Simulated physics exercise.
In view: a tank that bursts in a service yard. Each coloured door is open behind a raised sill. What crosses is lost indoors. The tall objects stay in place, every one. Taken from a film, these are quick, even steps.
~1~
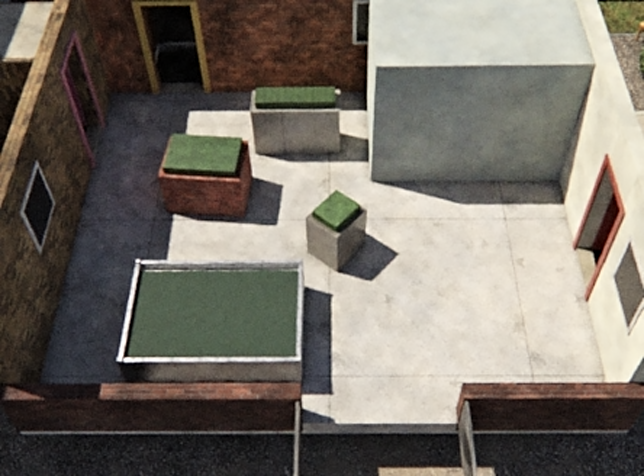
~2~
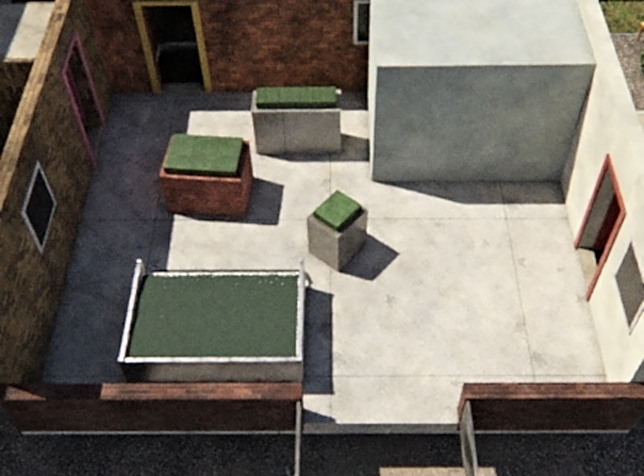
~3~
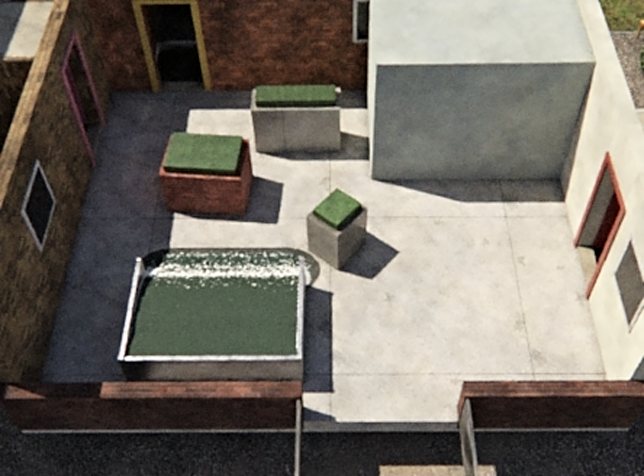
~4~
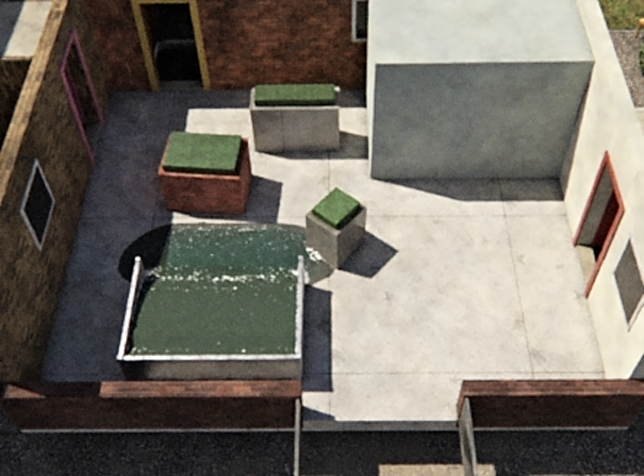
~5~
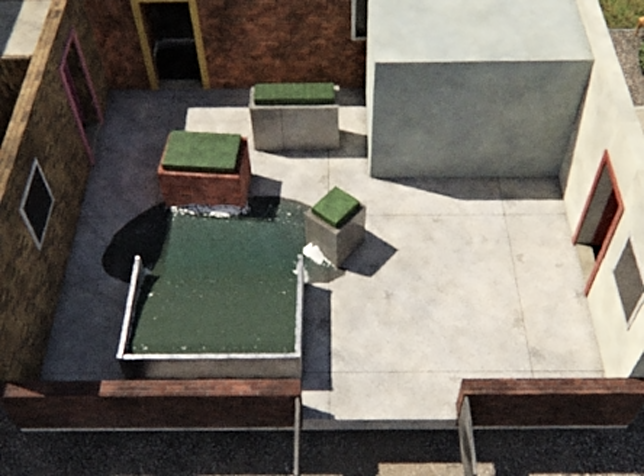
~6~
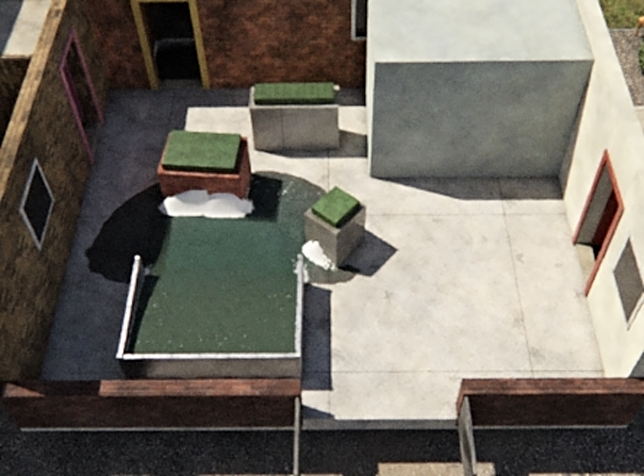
At the start, a rectangular tank of dark green water sits still in a walled yard with planter-like blocks and coloured doorways. Its far side opens and water pours out, foaming across the paving. The water spreads back and to the left, splashing white against the brick block and the grey block.
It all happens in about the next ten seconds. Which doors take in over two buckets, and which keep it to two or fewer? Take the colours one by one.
Result: The yellow door will let through over two buckets, the red door will let through no more than two buckets, the pink door will let through no more than two buckets.
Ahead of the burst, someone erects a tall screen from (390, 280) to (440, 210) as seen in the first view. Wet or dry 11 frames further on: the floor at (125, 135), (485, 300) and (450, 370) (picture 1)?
Submerged, untouched, untouched.
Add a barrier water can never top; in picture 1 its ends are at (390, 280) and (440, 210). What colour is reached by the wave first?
I'd go with the one in pink.
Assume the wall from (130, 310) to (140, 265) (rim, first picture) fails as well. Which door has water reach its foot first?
That's the pink one.
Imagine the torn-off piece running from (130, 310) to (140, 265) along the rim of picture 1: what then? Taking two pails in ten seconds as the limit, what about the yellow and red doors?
Result - yellow one tops the mark, red one does not reach it.
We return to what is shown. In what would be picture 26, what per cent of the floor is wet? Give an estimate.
Near 60 in a hundred.
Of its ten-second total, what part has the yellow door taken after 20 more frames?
I make it 10 per cent.
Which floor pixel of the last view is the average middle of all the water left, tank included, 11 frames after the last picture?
Near (226, 236).
A moment on, water covers 25 % of the floor; the yellow door not reached, the red door not reached, the pink door not reached.
Next, water covers 35 % of the floor; the yellow door not reached, the red door not reached, the pink door wet at the sill, nothing in.
Then, water covers 60 % of the floor; the yellow door under two buckets in, the red door not reached, the pink door wet at the sill, nothing in.
Later, water covers 90 % of the floor; the yellow door over two buckets in, the red door wet at the sill, nothing in, the pink door wet at the sill, nothing in.
In the end, water covers 95 % of the floor; the yellow door over two buckets in, the red door wet at the sill, nothing in, the pink door under two buckets in.
